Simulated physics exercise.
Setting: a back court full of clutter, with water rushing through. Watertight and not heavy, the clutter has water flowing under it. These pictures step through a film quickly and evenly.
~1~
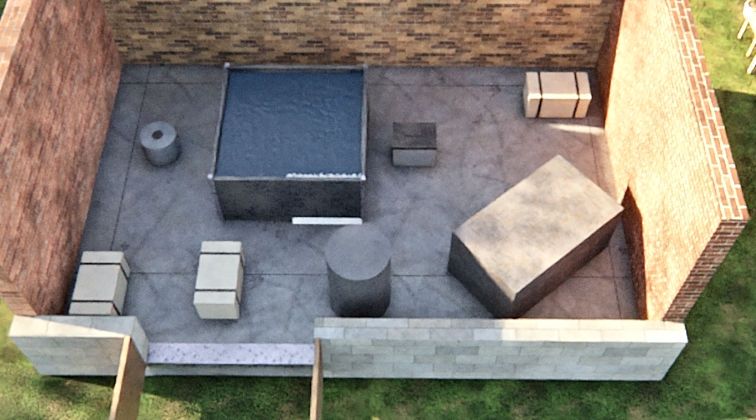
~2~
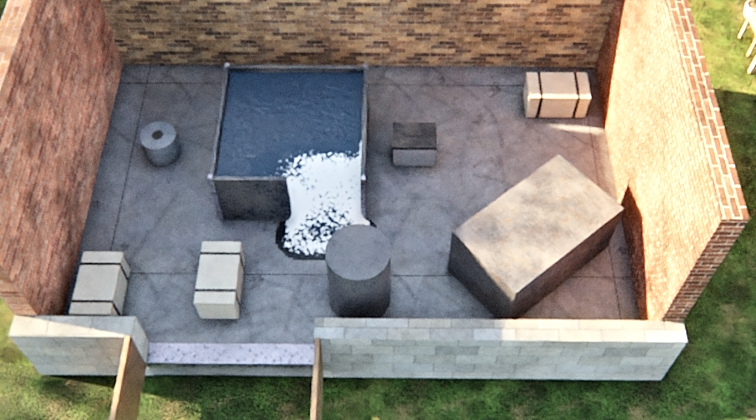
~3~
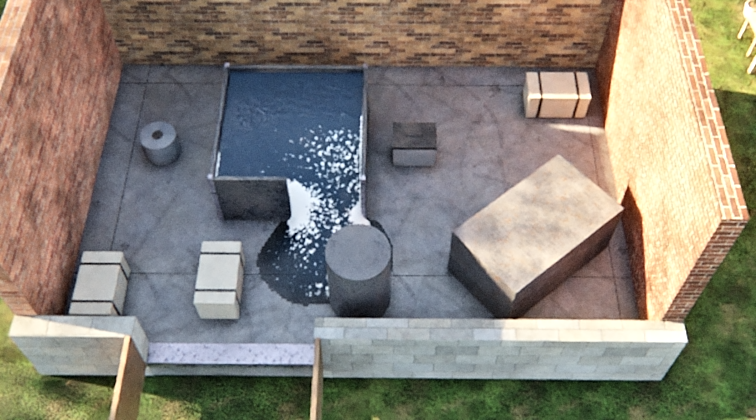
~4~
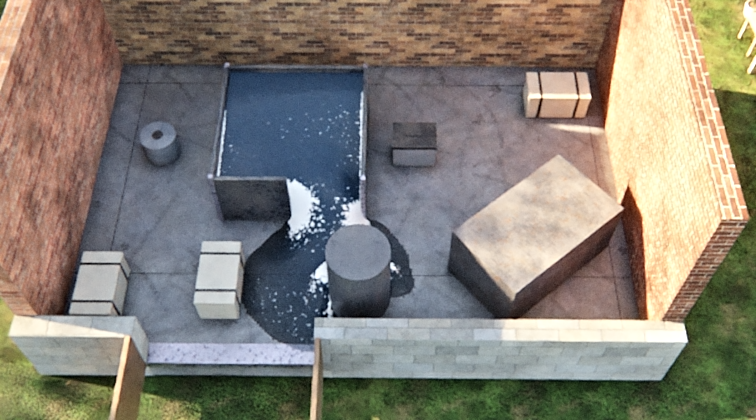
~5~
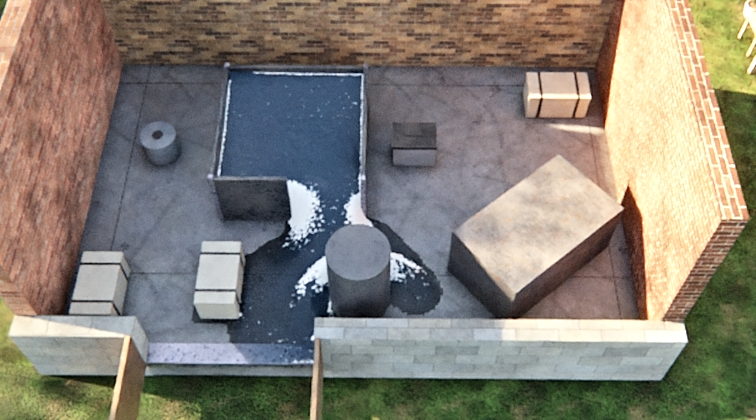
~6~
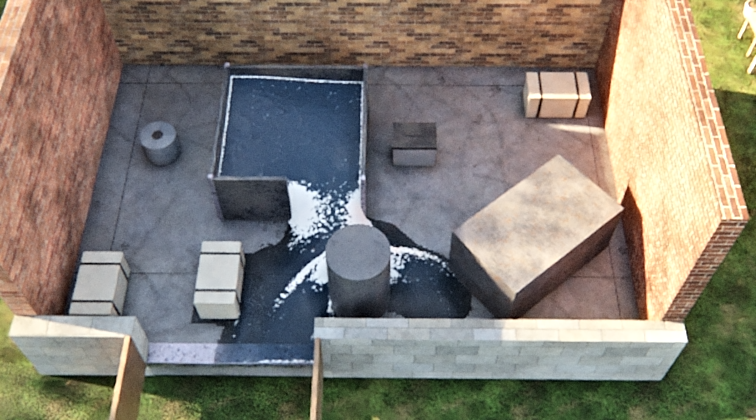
In a walled brick courtyard, water bursts from a tank and spreads around still blocks.
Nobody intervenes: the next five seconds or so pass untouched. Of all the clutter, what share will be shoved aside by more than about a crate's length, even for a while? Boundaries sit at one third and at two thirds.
Band-wise it's the bottom band, under a third.
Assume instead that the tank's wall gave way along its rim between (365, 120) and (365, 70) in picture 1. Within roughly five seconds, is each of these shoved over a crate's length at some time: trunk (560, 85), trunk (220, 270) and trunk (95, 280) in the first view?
Each in turn, ends up that far off, never travels that far, never travels that far.
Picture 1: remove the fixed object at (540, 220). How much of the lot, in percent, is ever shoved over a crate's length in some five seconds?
Roughly 0 per cent.
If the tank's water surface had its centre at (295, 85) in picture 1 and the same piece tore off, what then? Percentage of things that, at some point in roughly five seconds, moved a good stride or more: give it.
My reckoning says roughly 0 percent.
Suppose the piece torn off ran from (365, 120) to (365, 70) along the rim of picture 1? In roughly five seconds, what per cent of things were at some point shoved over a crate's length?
I make it 40 per cent.
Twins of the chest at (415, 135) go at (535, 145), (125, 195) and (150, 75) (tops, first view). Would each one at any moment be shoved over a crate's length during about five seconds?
In order: Shoved clear, hardly budges, then hardly budges.
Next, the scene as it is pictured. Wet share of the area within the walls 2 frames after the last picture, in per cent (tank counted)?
Something close to 25 per cent.
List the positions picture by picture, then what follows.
In the first frame, a trunk at (96, 282), on the bottom; a chest at (415, 135) rests on the ground; 0 of 5 have shifted.
In the second frame, a trunk at (96, 282), on the bottom; a chest at (415, 135) rests on the ground; 0 of 5 have shifted.
In the third frame, a trunk at (96, 282), on the bottom; a chest at (415, 135) rests on the ground; 0 of 5 have shifted.
In the fourth frame, a trunk at (96, 282) rests on the ground; a chest at (415, 135) rests on the ground; 0 of 5 have shifted.
In the fifth frame, a trunk at (96, 282), on the bottom; a chest at (415, 135), on the bottom; 0 of 5 have shifted.
In the sixth frame, a trunk at (96, 282) rests on the ground; a chest at (415, 135), on the bottom; 0 of 5 have shifted.
A moment on, 0 of 5 are well off their spots; 0 afloat.
Next, 0 of 5 are well off their spots; 0 afloat.
Later, 0 of 5 are well off their spots; 0 afloat.
In the end, 0 of 5 are well off their spots, and 0 have been at some point; 0 afloat.
